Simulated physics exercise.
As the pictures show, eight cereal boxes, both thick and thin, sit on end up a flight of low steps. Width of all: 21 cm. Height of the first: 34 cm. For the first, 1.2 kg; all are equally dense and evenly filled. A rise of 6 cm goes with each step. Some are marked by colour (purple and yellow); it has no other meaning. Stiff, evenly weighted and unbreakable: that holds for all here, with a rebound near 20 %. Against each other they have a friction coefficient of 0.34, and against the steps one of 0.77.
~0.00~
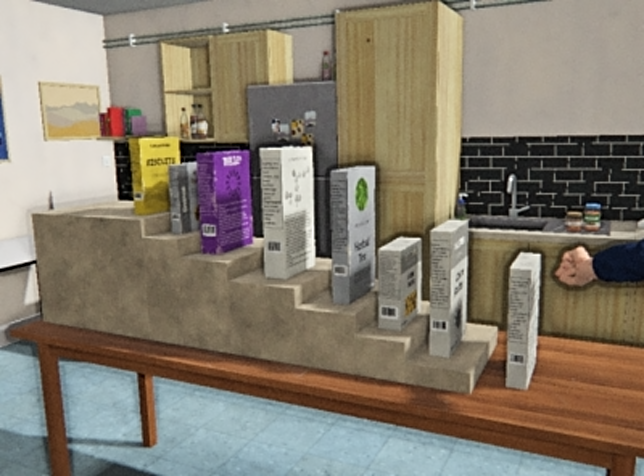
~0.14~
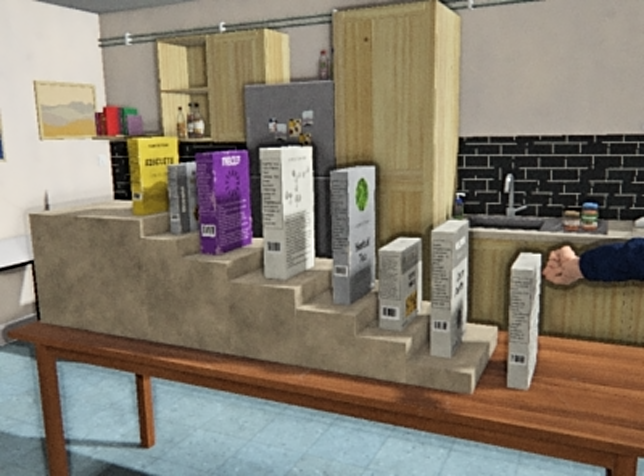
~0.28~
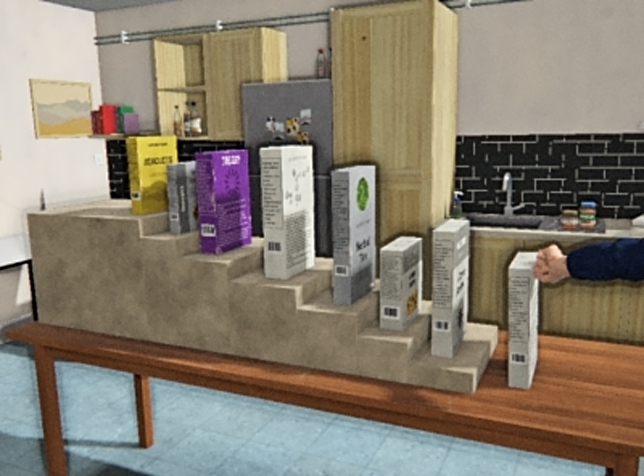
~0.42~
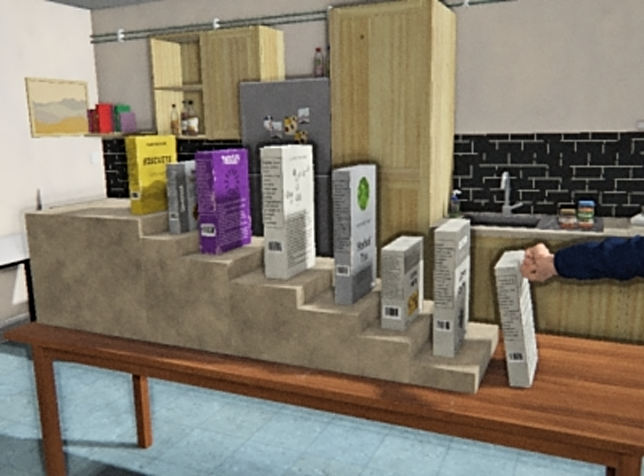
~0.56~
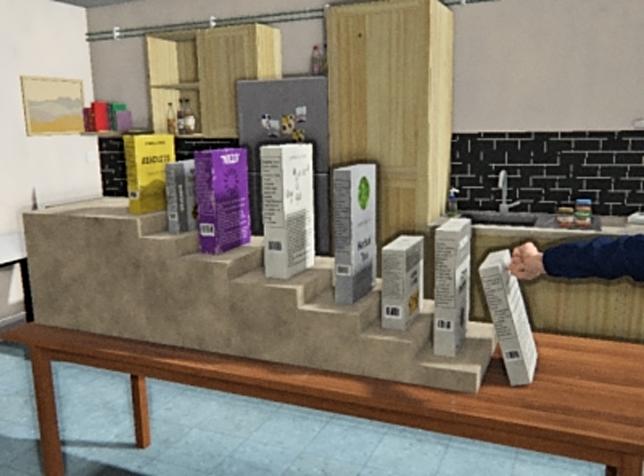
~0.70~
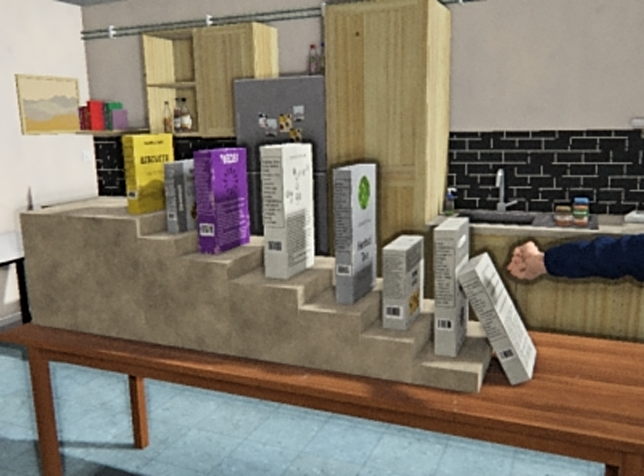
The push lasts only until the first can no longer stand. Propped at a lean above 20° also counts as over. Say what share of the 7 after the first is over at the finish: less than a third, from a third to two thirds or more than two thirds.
The share is more than two thirds.
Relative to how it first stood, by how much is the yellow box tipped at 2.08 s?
Close to 50° of tilt compared with the start.
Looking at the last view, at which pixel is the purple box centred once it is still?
Its centre finishes around pixel (197, 207) in the last picture.
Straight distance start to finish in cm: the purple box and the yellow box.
Well, the purple finishes about 10 cm from where it began, while the yellow finishes about 20 cm from its start.
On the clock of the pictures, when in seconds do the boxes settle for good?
At roughly 2.5 s.
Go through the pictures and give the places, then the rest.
In the first picture (pixels give the middle of a visible side; the camera moves round a little), finger (566, 274) 6 cm from the first box; yellow box (162, 175); purple box (234, 201); none of the others has stirred.
Finger (552, 273) 29 mm from the first box; yellow box (161, 175), in the second picture.
Finger (540, 271) pushing; yellow box (160, 175), in the third picture.
Finger (528, 270) pushing; yellow box (159, 174); none of the others has stirred, in the fourth picture.
Finger (516, 268) stopped; yellow box (158, 173); none of the others has stirred, in the fifth picture.
Finger (517, 268) stopped; yellow box (156, 173); purple box (232, 200); none of the others has stirred, in the sixth picture.
After 1.02 s, 1 of the 7 other boxes over.
After 1.46 s, 3 of the 7 other boxes over.
After 1.90 s, 5 of the 7 other boxes over; purple box 25° from how it stood.
After 2.08 s, 7 of the 7 other boxes over; yellow box 53° from how it stood; purple box 52° from how it stood.
In the end (2.5 s), 7 of the 7 other boxes over; yellow box lying flat; purple box 52° from how it stood. That is 100 per cent. Not one is left standing. From the last view, middles, yellow box near (111, 202), purple box near (198, 207).
